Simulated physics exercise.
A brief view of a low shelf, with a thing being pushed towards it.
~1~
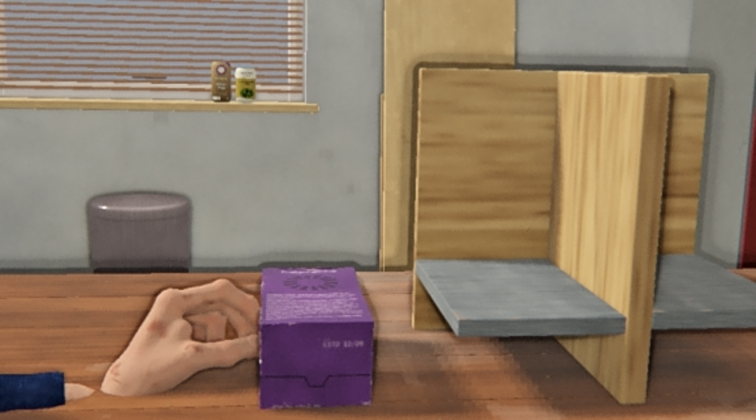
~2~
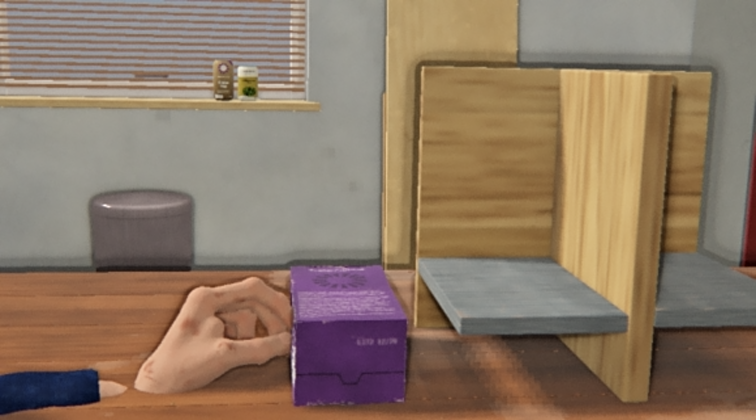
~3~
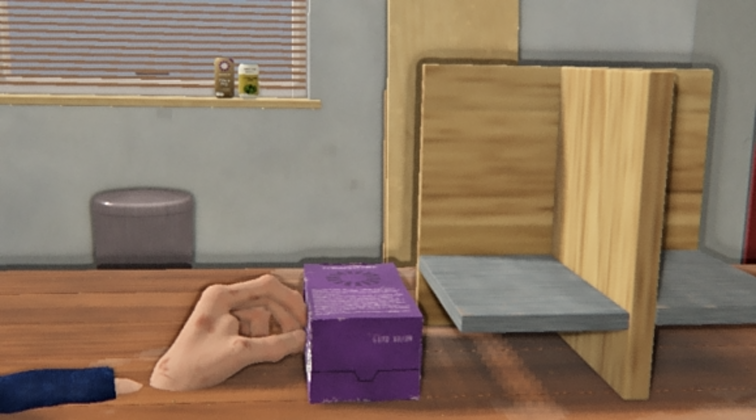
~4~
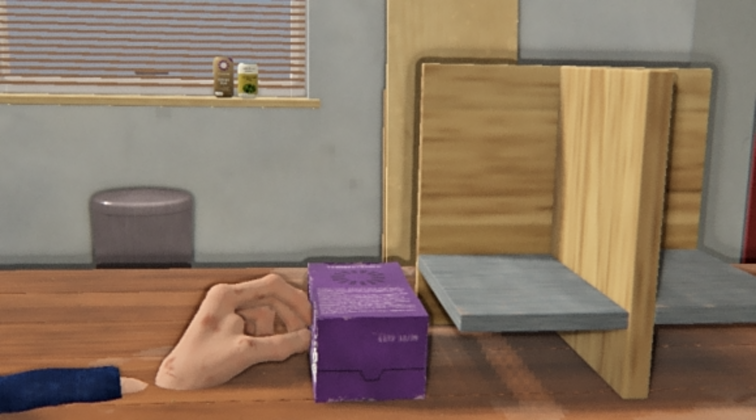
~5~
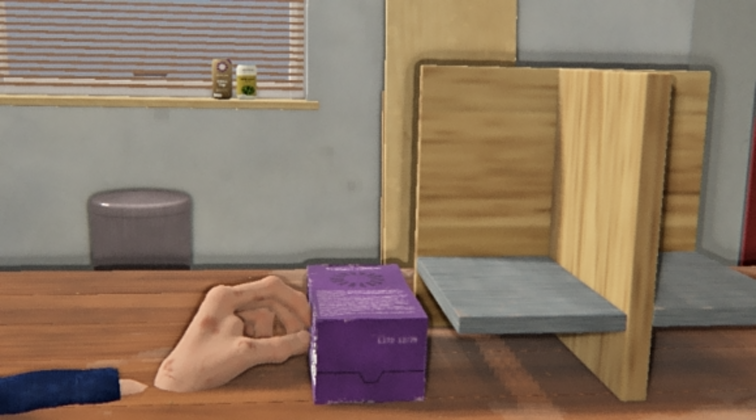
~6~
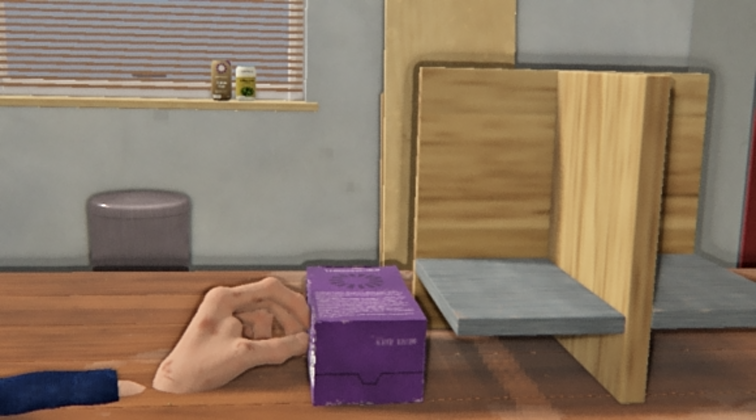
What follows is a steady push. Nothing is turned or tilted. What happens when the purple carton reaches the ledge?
It lacks clearance.
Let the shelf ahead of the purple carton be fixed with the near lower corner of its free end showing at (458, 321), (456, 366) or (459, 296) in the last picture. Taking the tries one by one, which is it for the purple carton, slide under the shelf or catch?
Enters; jams; enters.
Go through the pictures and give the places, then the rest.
Hand sliding it forward; purple carton (312, 330); shelf (595, 221), in the first picture.
Hand sliding it forward; purple carton (342, 328); shelf (598, 219), in the second picture.
Hand sliding it forward; purple carton (356, 325); shelf (599, 216), in the third picture.
Hand sliding it forward; purple carton (361, 324); shelf (598, 216), in the fourth picture.
Hand sliding it forward; purple carton (360, 326); shelf (596, 218), in the fifth picture.
Hand sliding it forward; purple carton (359, 328); shelf (595, 220), in the sixth picture.
Then, 0.20 s past the last view, purple carton sliding up to the opening near (371, 328).
Then, 0.36 s past the last view, purple carton stopped at the opening near (383, 328).
Finally, the purple carton is too tall, near (383, 328).
